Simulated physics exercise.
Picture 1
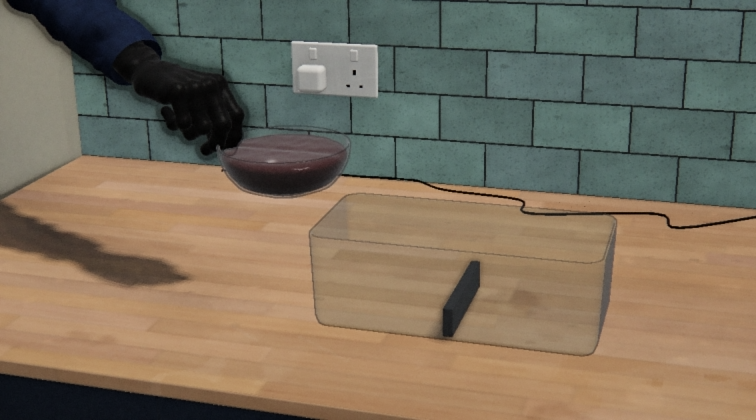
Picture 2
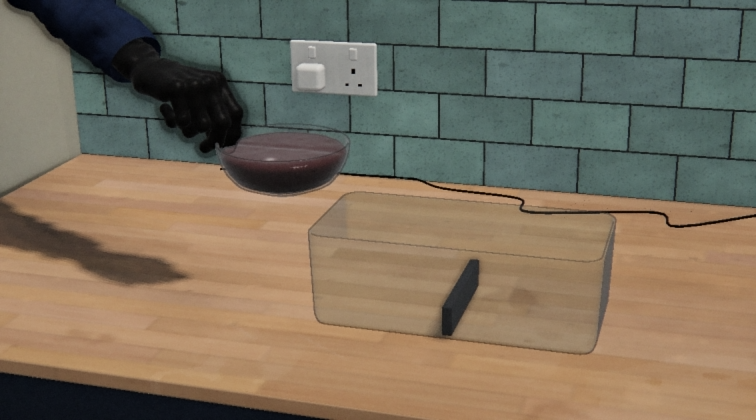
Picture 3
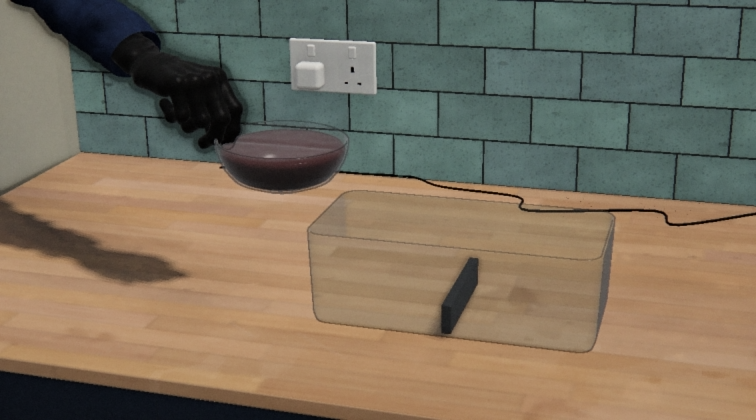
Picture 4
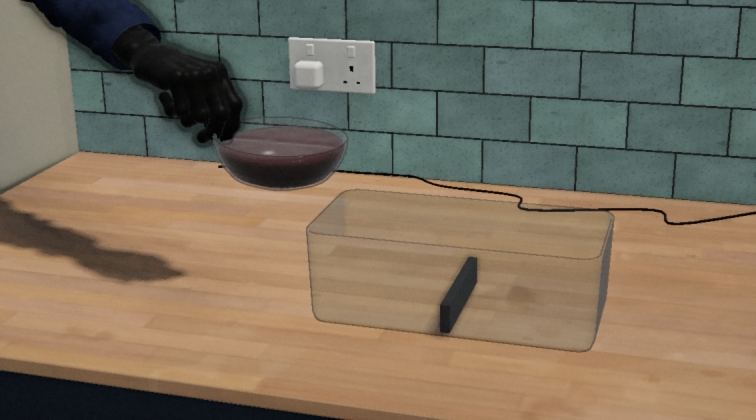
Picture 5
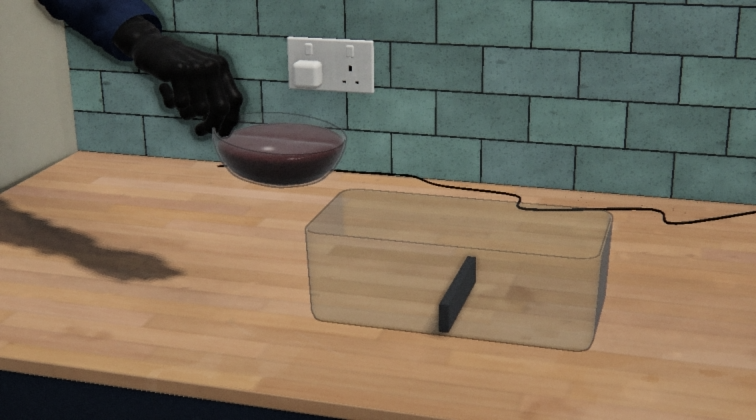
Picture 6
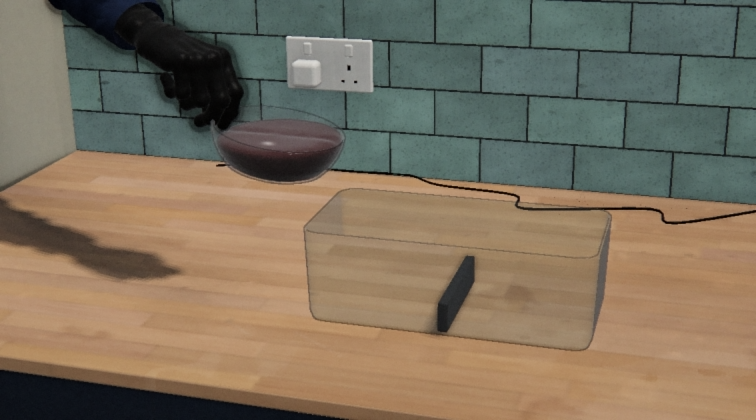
A black-gloved hand with a blue sleeve holds a clear glass bowl of dark purplish liquid at the left, above a wooden kitchen worktop seen from slightly above. To its right sits a long transparent basin with a low dark divider inside, before green-blue wall tiles, a white socket and a thin black cable. The hand tilts the bowl very slightly, raising it a little, while the view barely shifts.
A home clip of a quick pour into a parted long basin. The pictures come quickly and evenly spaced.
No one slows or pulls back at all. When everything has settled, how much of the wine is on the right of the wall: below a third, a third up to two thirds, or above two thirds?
The right side ends up with below a third of it.
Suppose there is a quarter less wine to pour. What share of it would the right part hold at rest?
Estimate: Close to 5 per cent.
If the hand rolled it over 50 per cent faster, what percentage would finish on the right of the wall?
I'd estimate about 5 percent ends up there.
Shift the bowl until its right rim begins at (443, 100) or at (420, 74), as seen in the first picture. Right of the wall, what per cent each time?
You'd get around 95 per cent and then around 90 per cent.
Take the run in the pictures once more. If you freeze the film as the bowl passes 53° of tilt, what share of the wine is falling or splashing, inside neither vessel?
30 in a hundred.
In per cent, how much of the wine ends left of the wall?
That is roughly 90 percent of it.
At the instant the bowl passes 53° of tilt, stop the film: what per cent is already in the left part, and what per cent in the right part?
The left part holds close to 30 per cent, the right part close to 0.
A moment on, the bowl is tipped part way and 40 per cent is still to pour, 28 is left of the wall and 0 right of it.
Next, the bowl is tipped on its side and 3 per cent is still to pour, 84 is left of the wall and 6 right of it.
Then the bowl is tipped on its side and 0 per cent is still to pour, 93 is left of the wall and 7 right of it.
Later the bowl is tipped on its side and 0 per cent is still to pour, 92 is left of the wall and 7 right of it.
At rest 92 per cent lies left of the wall, 7 right of it and 0 outside.
